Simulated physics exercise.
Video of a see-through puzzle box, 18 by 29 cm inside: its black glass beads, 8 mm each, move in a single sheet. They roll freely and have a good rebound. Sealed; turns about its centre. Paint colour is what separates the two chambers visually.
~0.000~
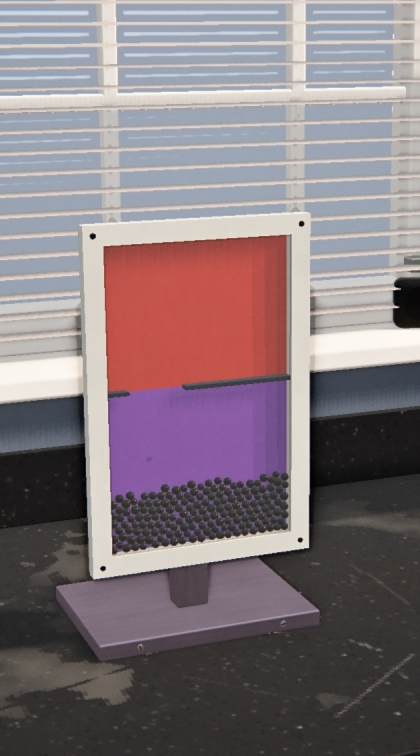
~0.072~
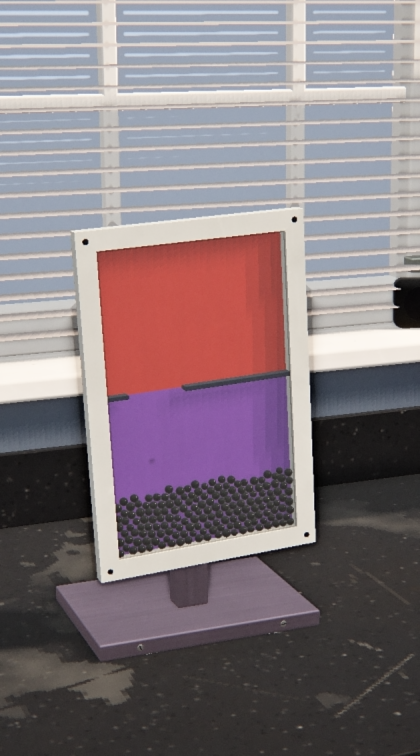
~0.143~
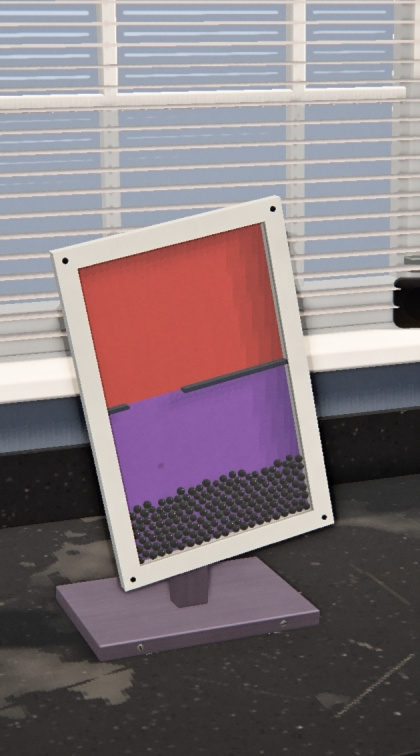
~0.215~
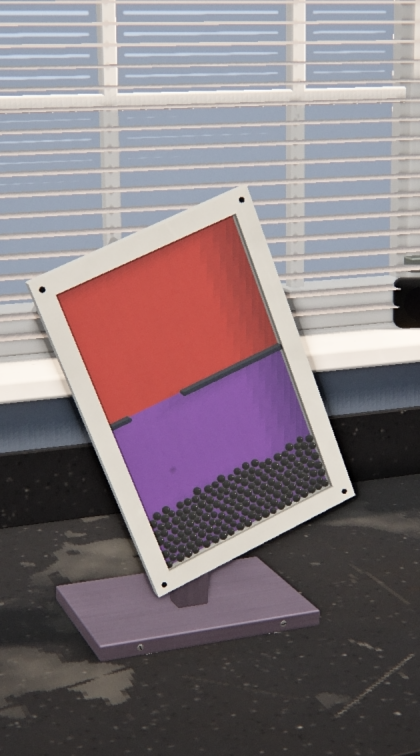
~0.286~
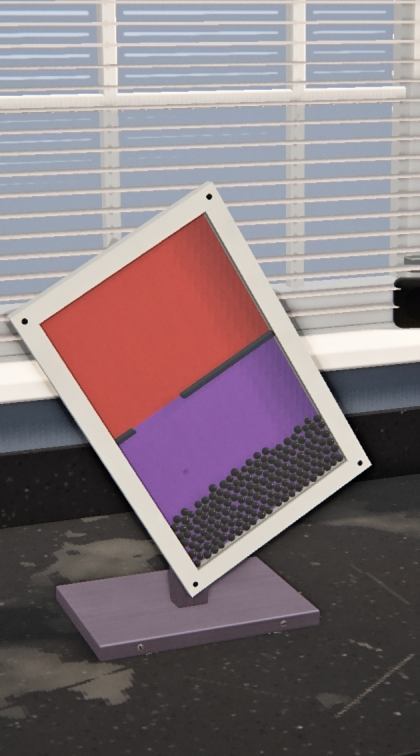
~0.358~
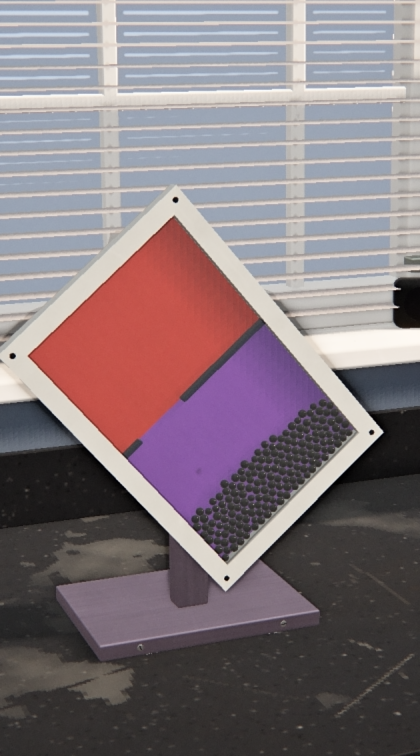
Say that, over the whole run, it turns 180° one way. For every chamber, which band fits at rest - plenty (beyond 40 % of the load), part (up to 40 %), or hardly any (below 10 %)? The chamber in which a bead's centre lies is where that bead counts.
Red - plenty, purple - hardly any.
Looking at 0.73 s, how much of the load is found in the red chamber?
Share: Near 0 per cent.
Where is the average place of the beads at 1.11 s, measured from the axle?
The middle sits around 5 cm right and 4 cm below.
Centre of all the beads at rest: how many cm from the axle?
It lies close to 1 centimetres right and 11 centimetres below.
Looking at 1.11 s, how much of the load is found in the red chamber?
It works out at roughly 40 per cent.
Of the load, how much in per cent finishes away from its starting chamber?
Moved share: About 95 per cent.
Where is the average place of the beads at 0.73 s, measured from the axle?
Roughly 9 centimetres to the right and 4 centimetres below.
After 0.73 s, it stands 92° anticlockwise; the beads' middle is 9 cm right of and 4 cm below the centre; purple 100 %.
After 1.11 s, it stands 145° anticlockwise; the beads' middle is 5 cm right of and 4 cm below the centre; red 40 %, purple 60 %.
After 1.44 s, it stands 180° anticlockwise; the beads' middle is 2 cm right of and 10 cm below the centre; red 90 %, purple 10 %.
All still by 2.3 s, it stands 180° anticlockwise; red 95 %, purple 5 %.
